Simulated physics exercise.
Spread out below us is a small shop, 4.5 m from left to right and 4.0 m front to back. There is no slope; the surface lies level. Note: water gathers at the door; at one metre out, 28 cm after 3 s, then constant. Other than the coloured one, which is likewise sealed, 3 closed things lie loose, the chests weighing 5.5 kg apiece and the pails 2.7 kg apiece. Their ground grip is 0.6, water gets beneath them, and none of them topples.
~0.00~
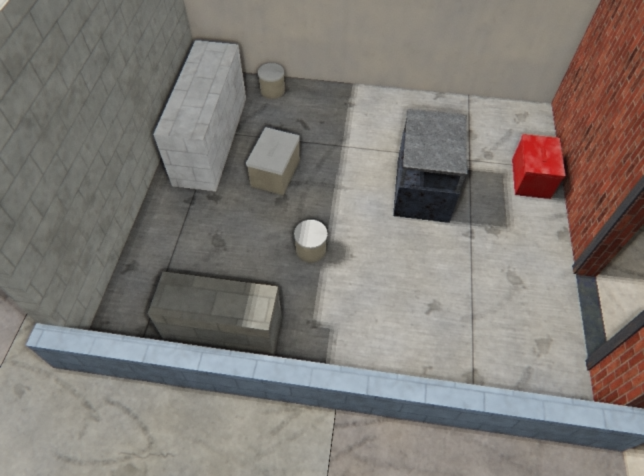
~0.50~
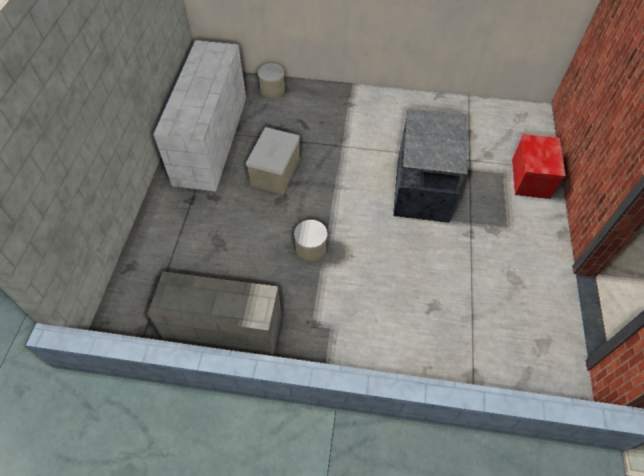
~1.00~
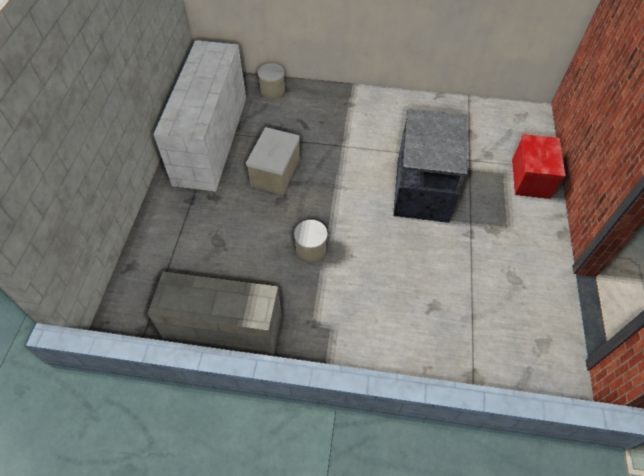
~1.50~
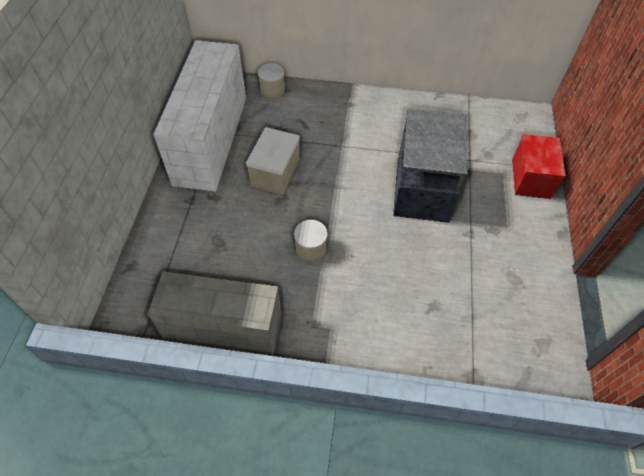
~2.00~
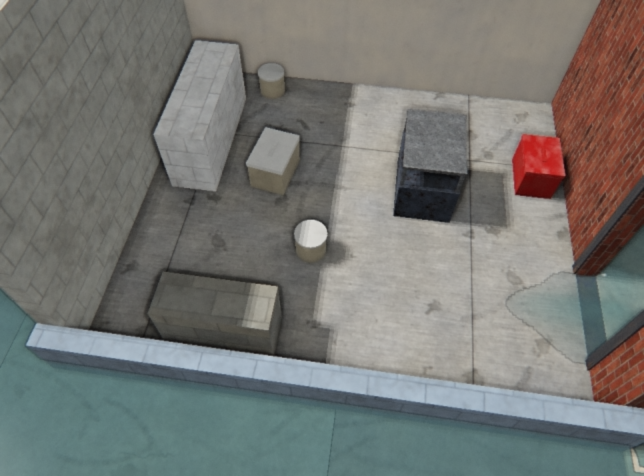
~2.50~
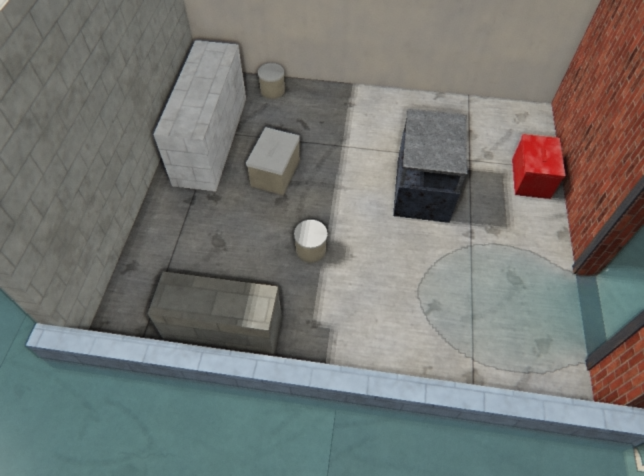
In a small walled shop, water covers the ground outside, then spreads through the doorway.
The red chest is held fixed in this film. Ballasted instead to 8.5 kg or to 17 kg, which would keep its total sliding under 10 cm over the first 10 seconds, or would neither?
8.5 kg would.
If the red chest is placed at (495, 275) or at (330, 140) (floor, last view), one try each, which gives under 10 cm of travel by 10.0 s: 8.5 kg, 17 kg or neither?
Going in order: Neither weight works, heavier weight required.
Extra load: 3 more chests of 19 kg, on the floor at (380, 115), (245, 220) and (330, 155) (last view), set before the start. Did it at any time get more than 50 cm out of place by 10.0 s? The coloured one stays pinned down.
First: Inside the limit; second: Beyond the limit; third: Inside the limit.
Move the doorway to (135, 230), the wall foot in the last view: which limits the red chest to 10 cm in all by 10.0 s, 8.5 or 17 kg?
The answer is that neither mass suffices.
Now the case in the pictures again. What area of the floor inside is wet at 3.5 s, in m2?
About 5.5 m2 is covered.
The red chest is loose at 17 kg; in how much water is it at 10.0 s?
About 4 cm.
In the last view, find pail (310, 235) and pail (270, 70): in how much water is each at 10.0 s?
About 14 and 5 cm.
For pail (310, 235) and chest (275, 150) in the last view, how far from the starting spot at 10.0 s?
Respectively 200 and 200 cm.
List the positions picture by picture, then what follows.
In the first frame, the red chest at (543, 154), on the bottom; water covers 0.0 m2; 0 of 4 have shifted.
In the second frame, the red chest at (543, 154), on the bottom; 0.0 m2 under water; 0 of 4 have shifted.
In the third frame, the red chest at (543, 154) rests on the ground; 0.0 m2 under water; 0 of 4 have shifted.
In the fourth frame, the red chest at (543, 154) rests on the ground; water covers 0.0 m2; 0 of 4 have shifted.
In the fifth frame, the red chest at (543, 154) rests on the ground; water covers 0.4 m2; 0 of 4 have shifted.
In the sixth frame, the red chest at (543, 154), on the bottom; water covers 1.6 m2; 0 of 4 have shifted.
After 3.5 s the red chest would be 0 cm from its start with 8.5 kg and 0 cm from its start with 17 kg; 0 cm of water round it then.
After 4.5 s the red chest would be 0 cm from its start with 8.5 kg and 0 cm from its start with 17 kg; 0 cm of water round it then.
After 7.0 s the red chest would be 0 cm from its start with 8.5 kg and 0 cm from its start with 17 kg; 1 cm of water round it then.
After 10.0 s the red chest would be 0 cm from its start with 8.5 kg and 0 cm from its start with 17 kg; 4 cm of water round it then.
